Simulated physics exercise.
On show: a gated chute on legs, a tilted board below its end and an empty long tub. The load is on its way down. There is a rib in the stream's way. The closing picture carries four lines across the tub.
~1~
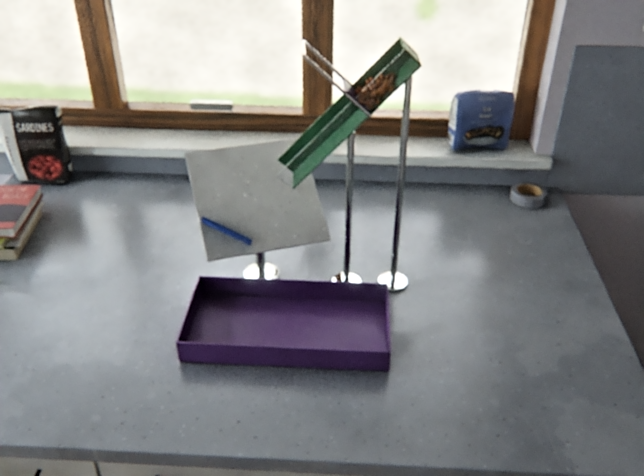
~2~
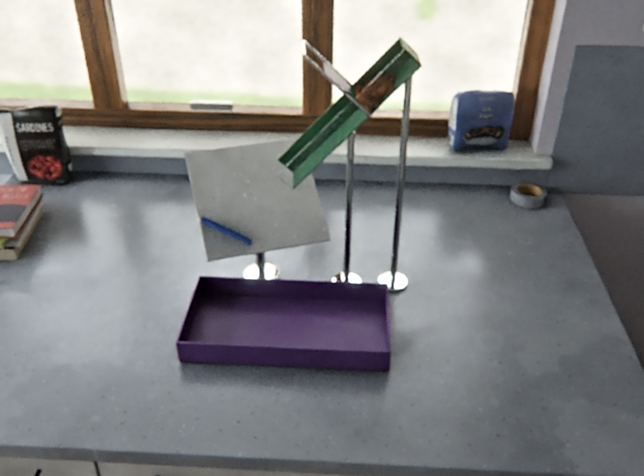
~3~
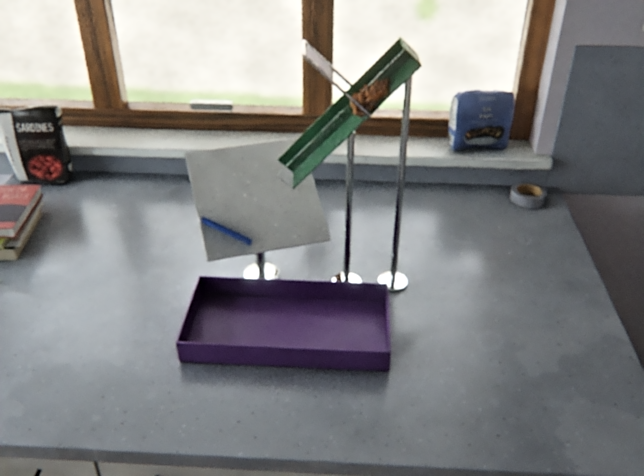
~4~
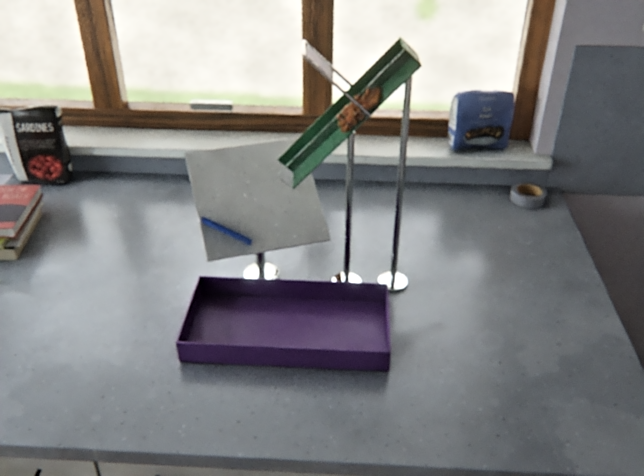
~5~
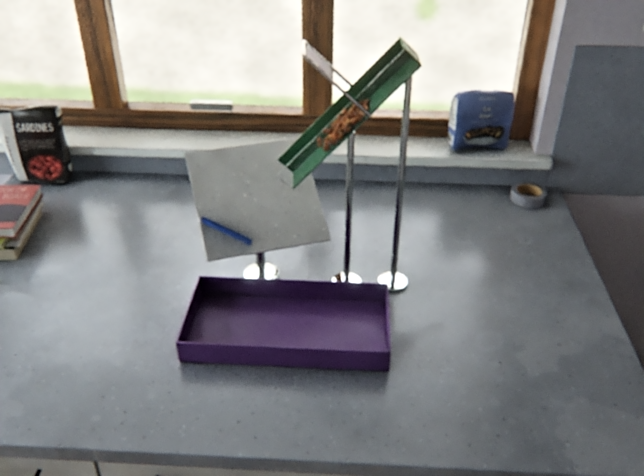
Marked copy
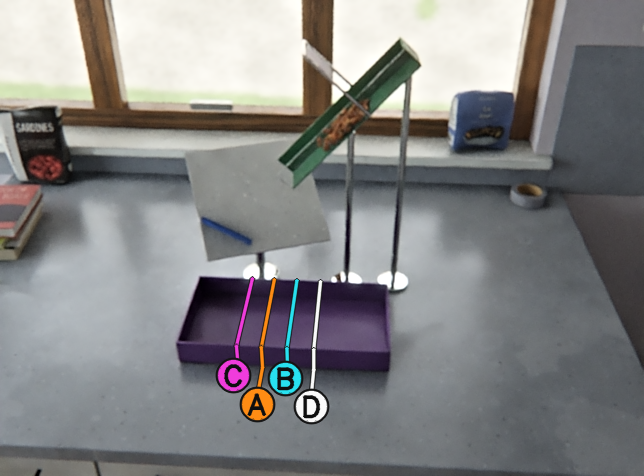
The clip opens on a green chute sloping down to the left, a clump of small brown bits resting high in it, above a tilted pale board with a blue rib and an empty purple tub. The bits then slide a short way down the chute, stretching out as they go, while everything below stays still.
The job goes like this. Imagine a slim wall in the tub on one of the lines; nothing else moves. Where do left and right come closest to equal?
Line A.
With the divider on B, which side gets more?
More lands on the left.
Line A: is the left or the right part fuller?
More lands on the right.
On the marked copy, line A crosses the front rim at (261, 346); line B crosses the front rim at (287, 347); line C crosses the front rim at (236, 345); line D crosses the front rim at (313, 348).
For line A, of what is caught, close to a quarter on the left of the divider, close to two thirds on the right.
For line B, of what is caught, the bulk on the left of the divider, a small share on the right.
For line C, of what is caught, a small share on the left of the divider, all but a few on the right.
For line D, of what is caught, the whole lot on the left of the divider, none at all on the right.
